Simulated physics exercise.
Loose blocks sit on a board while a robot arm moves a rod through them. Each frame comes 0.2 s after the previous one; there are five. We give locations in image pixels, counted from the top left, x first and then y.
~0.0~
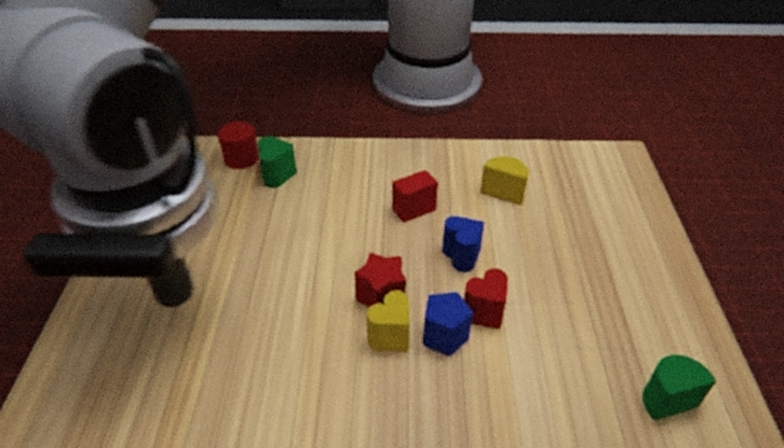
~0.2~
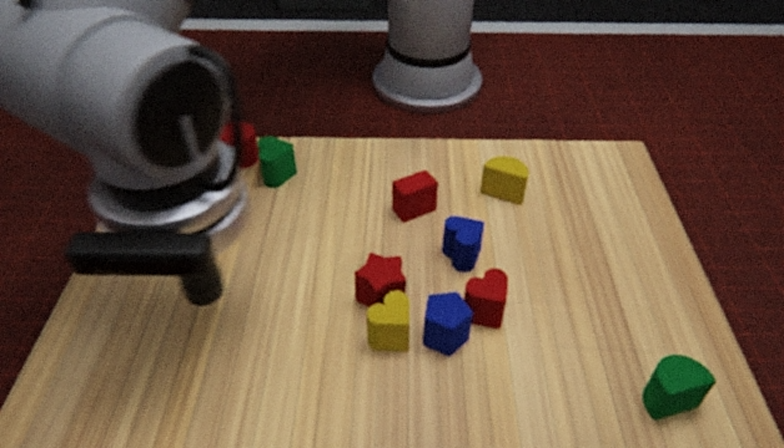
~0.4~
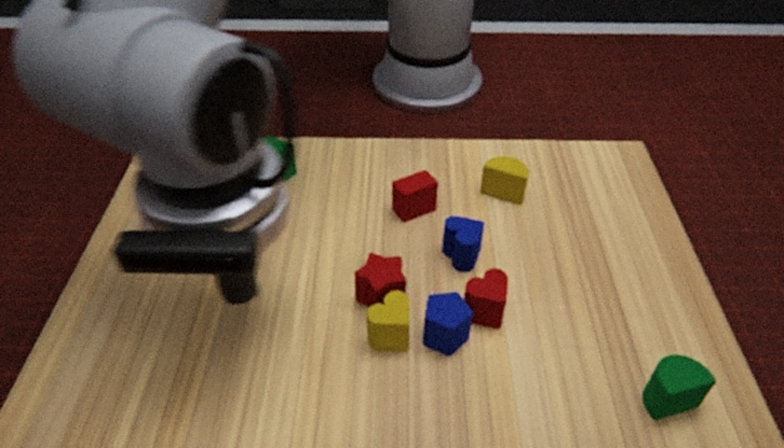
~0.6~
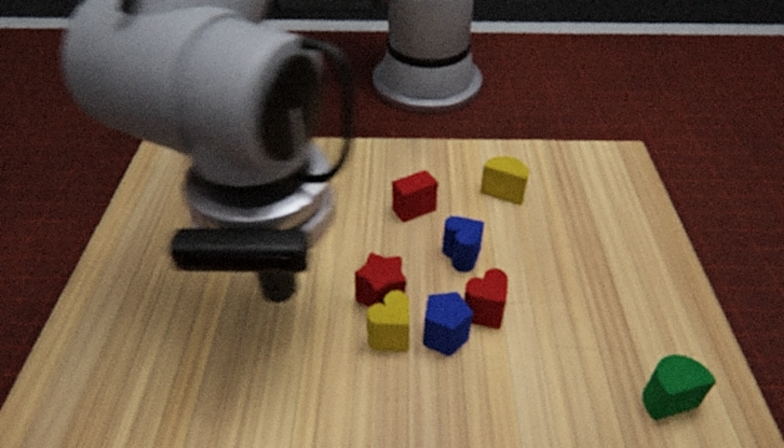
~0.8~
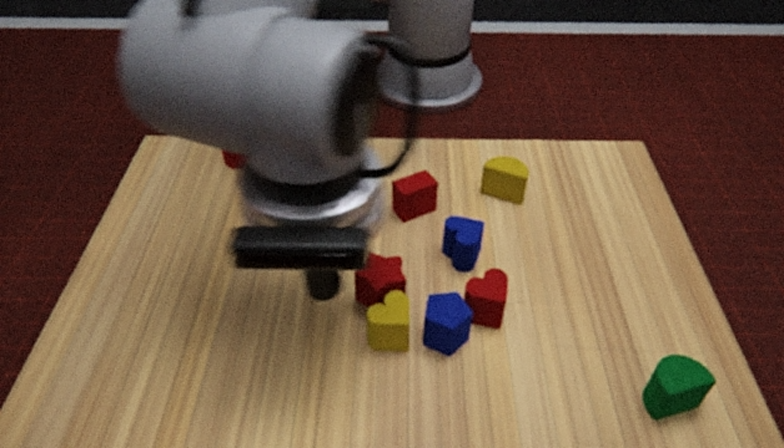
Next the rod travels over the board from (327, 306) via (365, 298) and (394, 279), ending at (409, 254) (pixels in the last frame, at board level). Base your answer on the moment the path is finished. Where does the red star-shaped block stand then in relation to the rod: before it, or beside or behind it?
I'd say it has come free.
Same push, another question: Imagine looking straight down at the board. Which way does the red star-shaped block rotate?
The answer is clockwise.
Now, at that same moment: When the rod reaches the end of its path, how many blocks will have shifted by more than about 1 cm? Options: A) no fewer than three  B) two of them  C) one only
I choose C.
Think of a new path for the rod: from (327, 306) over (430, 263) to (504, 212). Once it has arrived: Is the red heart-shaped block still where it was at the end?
Going by the path, yes.
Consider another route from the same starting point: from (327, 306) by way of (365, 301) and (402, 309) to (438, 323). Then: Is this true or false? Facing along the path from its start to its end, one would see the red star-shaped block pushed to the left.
True - the claim holds.
What follows on the original path. One third of the way, rod (365, 280); red star-shaped block (410, 266).
Two thirds of the way, rod (395, 260); red star-shaped block (433, 261), turned 55° clockwise.
At the end, rod (410, 236); red star-shaped block (435, 258), turned 75° clockwise; yellow heart-shaped block in place.
